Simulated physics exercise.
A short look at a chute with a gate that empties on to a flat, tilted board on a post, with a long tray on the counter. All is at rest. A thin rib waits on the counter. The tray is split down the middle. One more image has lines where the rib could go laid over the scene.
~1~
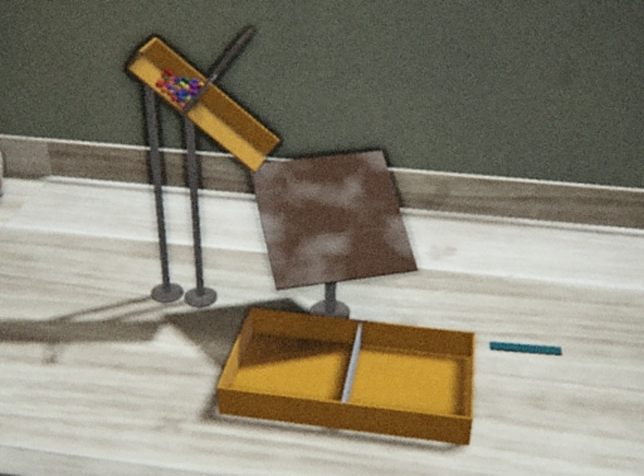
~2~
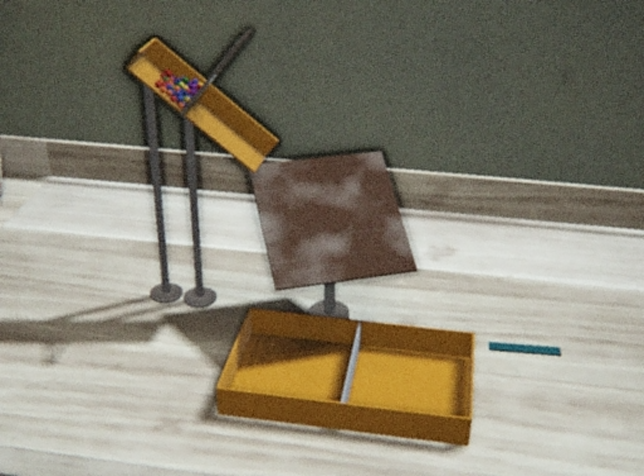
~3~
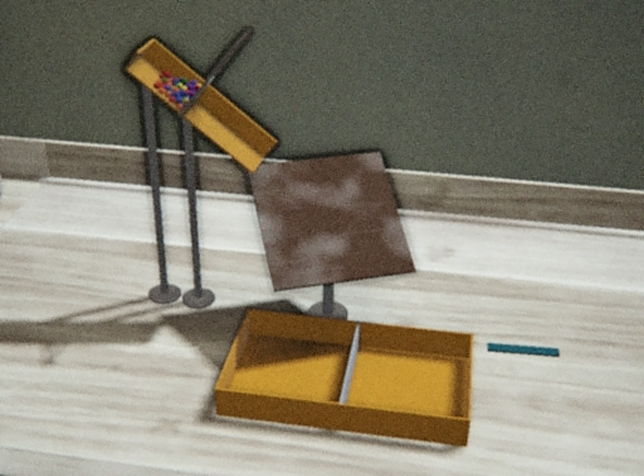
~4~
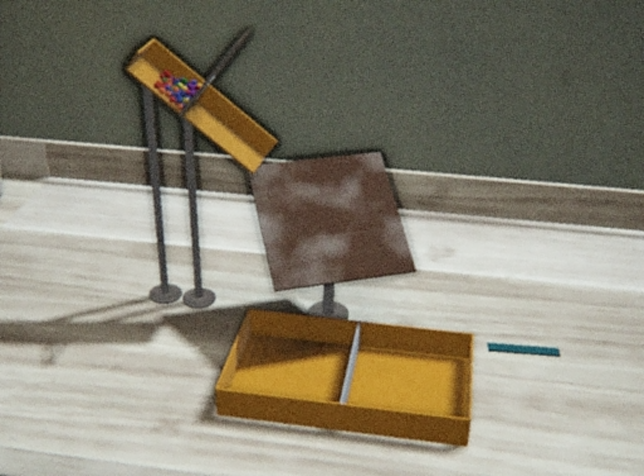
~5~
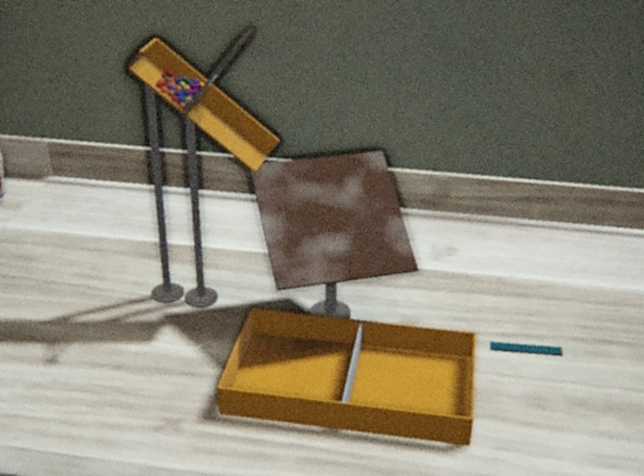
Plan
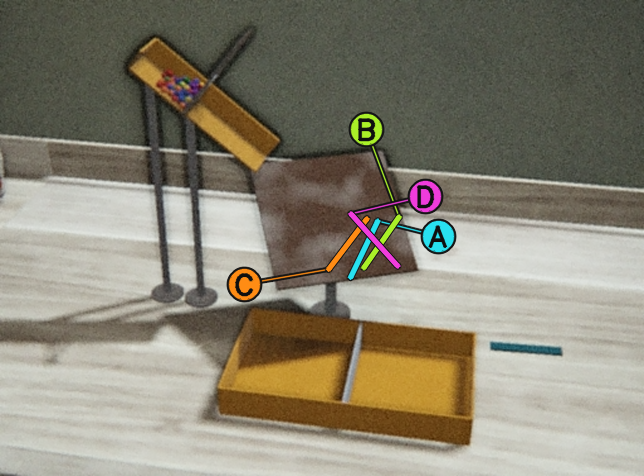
On a pale counter, colourful beads rest in a sloping chute above a tilted board and divided tray.
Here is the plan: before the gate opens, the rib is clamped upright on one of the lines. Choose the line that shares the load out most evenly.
Choose B.
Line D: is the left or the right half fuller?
More lands on the right.
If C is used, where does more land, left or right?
Left.
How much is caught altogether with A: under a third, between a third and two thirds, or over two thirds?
It is over two thirds.
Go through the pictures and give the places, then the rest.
In the first frame, load behind the gate at (186, 88), round plastic beads; lip of the chute at (261, 164), sloping fairly steeply.
In the second frame, middle of the board at (332, 216), tilted fairly steeply; middle of its low edge at (348, 280); of its high edge at (316, 158).
In the third frame, front corners of the tray at (216, 389) and (470, 420); front end of its middle wall at (340, 404); gate still shut at (205, 86).
In the fourth frame, middle of the load at (184, 89); lip at (259, 165).
In the fifth frame, middle of the load at (186, 89); lip at (261, 164).
On the marked copy, line A from (377, 220) to (350, 277); line B from (399, 216) to (363, 267); line C from (366, 218) to (328, 269); line D from (350, 213) to (397, 266).
With A, of what is caught, nearly all in the left half, a small part in the right.
With B, of what is caught, about half in the left half, about half in the right.
With C, of what is caught, nearly all in the left half, a small part in the right.
With D, of what is caught, a small part in the left half, nearly all in the right.
